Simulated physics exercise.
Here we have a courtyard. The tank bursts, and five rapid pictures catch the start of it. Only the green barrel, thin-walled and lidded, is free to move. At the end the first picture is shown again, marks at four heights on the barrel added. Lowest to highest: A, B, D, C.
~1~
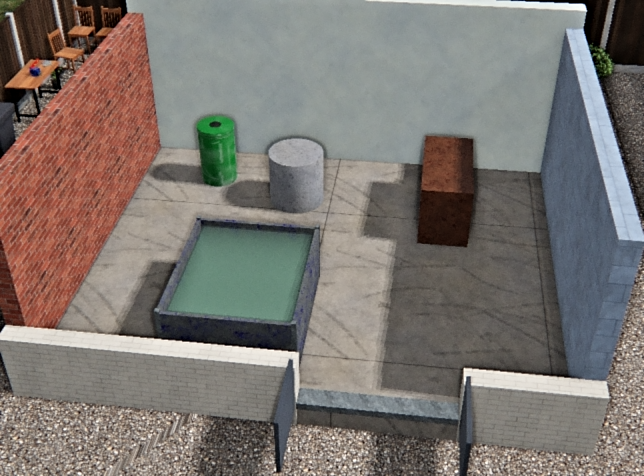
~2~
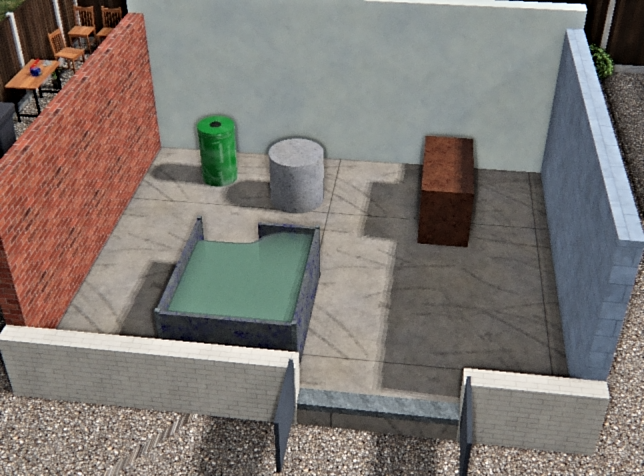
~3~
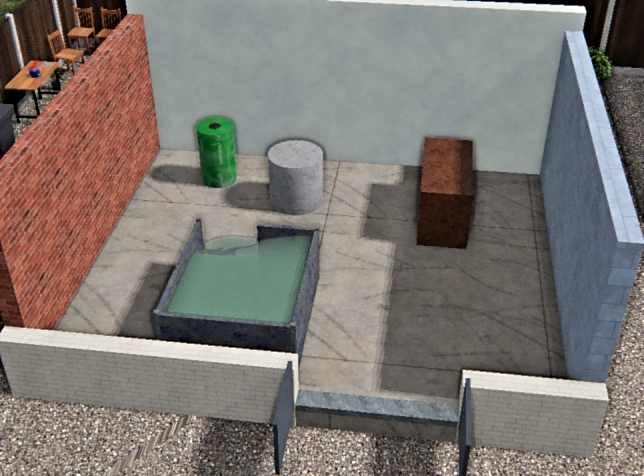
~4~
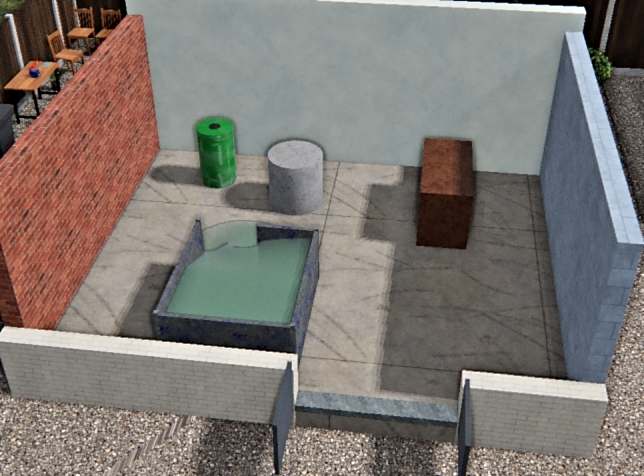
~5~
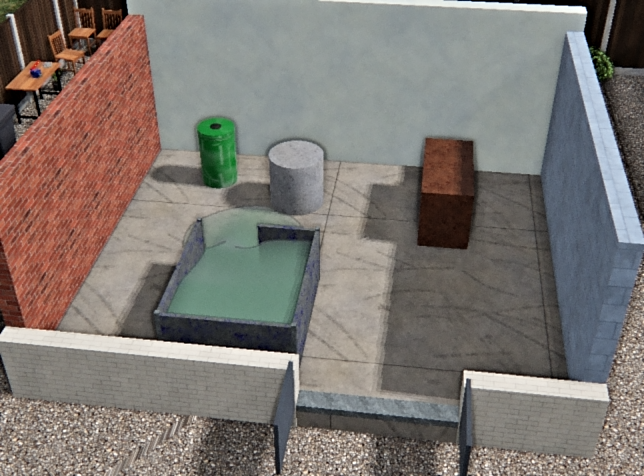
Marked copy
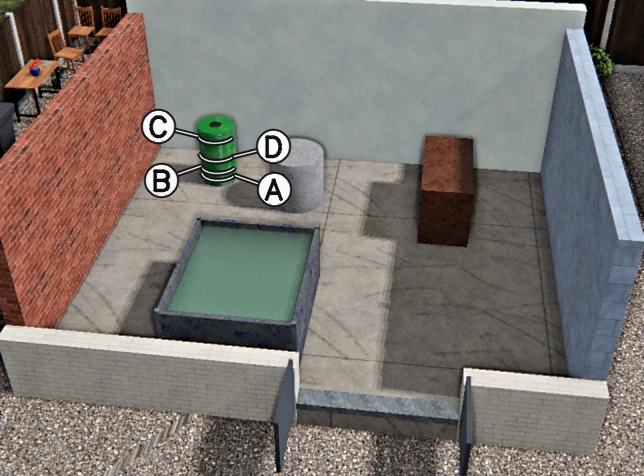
At first, a stone tank brimming with green water stands in a walled courtyard near a green barrel, a grey cylinder and a rusty brown block. Then a gap opens in the tank's back wall, and water spreads gradually through it onto the paving behind, while the barrel stays still.
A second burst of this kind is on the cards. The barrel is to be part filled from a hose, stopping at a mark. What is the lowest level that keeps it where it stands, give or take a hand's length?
The limit is D.
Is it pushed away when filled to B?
Yes.
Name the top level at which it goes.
That would be B.
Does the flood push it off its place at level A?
Yes, it does.
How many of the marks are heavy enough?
Two of the four.
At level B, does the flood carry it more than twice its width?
No, it does not.
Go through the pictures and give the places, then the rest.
The first picture shows lid of the green barrel at (215, 125); tank full, its middle at (243, 272); open gate at (380, 364).
In the second picture, water covers 1 % of the ground, mostly out of sight from here.
In the third picture, water covers 3 % of the ground, mostly out of sight from here.
In the fourth picture, water covers 5 % of the ground, mostly out of sight from here.
The fifth picture shows lid of the green barrel at (216, 127); 7 % of the ground under water, its edge towards the barrel at (237, 212).
In white, A at (215, 180); B at (214, 173); C at (212, 143); D at (213, 161); from the bottom up A, B, D, C.
With A, it is pushed about 4 times its own width away.
With B, it is pushed about half its own width away.
With C, it does not move.
With D, it does not move.
